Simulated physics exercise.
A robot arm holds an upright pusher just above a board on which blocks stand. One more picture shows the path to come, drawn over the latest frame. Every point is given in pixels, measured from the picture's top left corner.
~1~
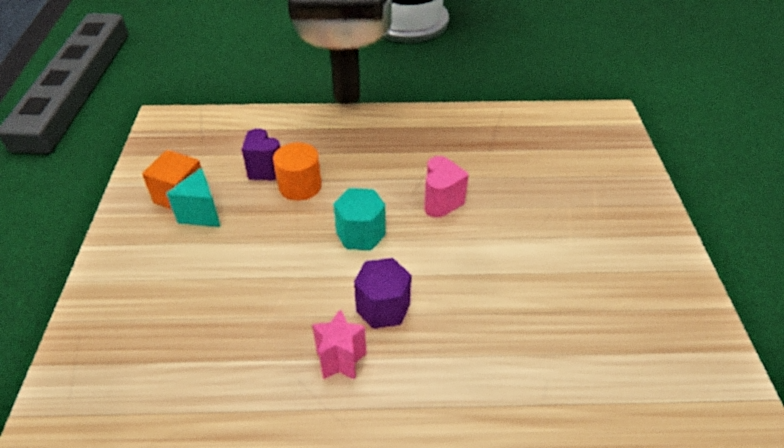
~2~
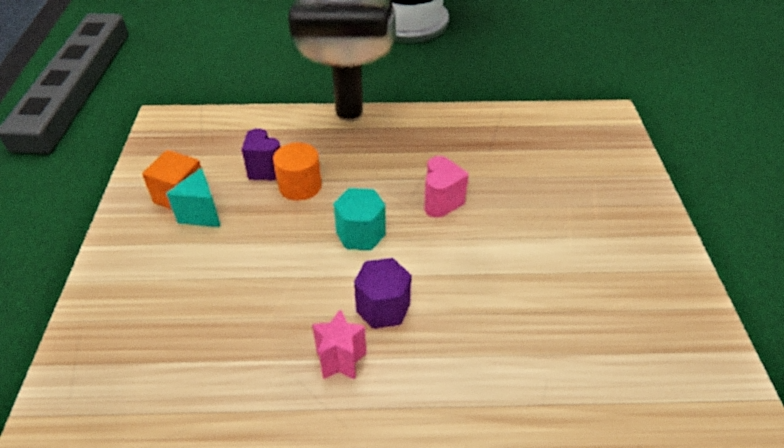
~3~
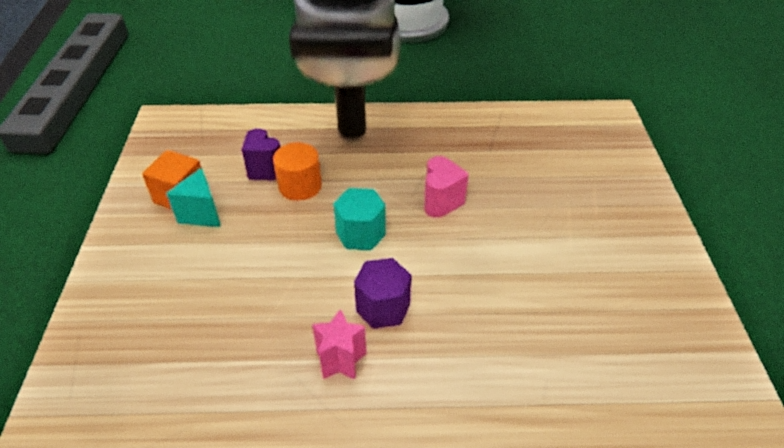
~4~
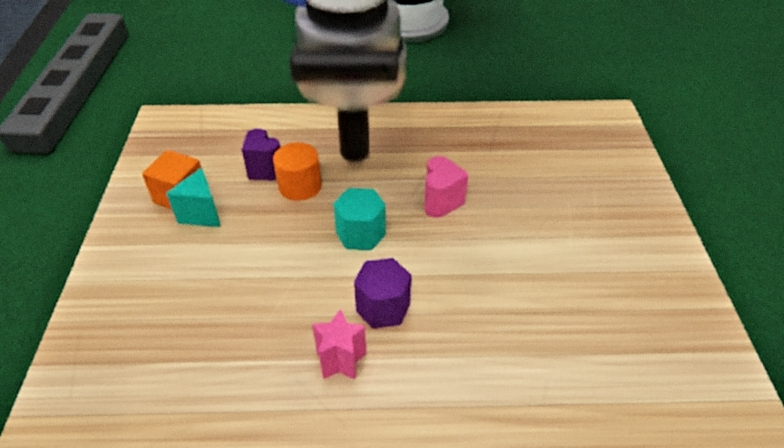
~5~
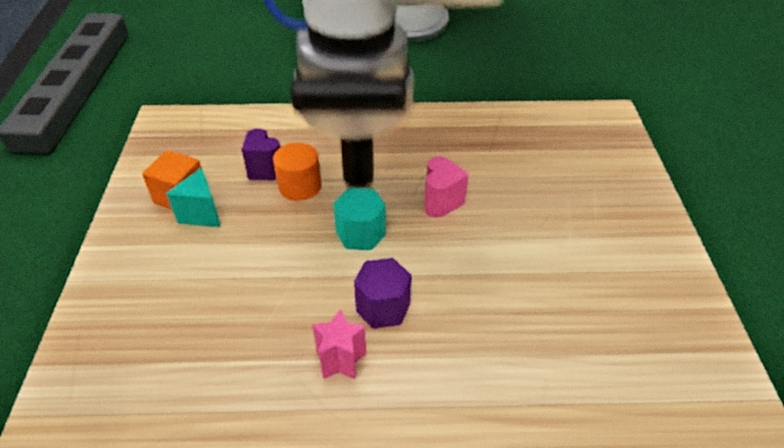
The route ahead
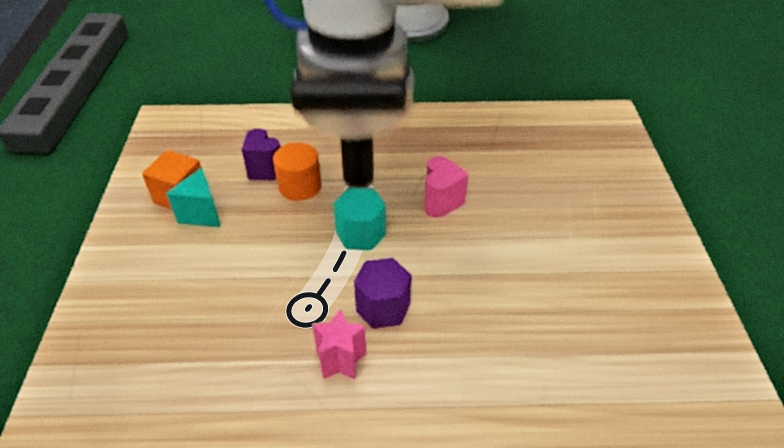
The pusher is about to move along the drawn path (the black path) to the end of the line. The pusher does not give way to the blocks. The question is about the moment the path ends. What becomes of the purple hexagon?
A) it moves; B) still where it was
I'll go with A - it moves.
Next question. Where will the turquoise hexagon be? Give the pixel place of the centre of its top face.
Close to (352, 284).
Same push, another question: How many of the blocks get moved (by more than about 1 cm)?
The push moves two blocks more than 1 cm.
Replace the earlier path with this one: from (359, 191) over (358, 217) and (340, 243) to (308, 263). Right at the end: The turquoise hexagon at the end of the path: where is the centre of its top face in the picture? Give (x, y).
I'd say the turquoise hexagon ends with its top centre at (356, 243).
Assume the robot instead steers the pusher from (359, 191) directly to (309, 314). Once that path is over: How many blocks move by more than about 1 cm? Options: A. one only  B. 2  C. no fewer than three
A.
Path on the board, from (359, 191) via (353, 228) and (336, 268), ending at (307, 310).
On the path given first. One third of the way, pusher (352, 216); turquoise hexagon (363, 227), turned 20° anticlockwise.
Two thirds of the way, pusher (334, 257); turquoise hexagon (357, 267), turned 50° anticlockwise; purple hexagon (394, 297), turned 35° anticlockwise.
At the end, pusher (305, 298); orange round block in place; turquoise hexagon (352, 284), turned 65° anticlockwise; purple hexagon (400, 304), turned 50° anticlockwise.
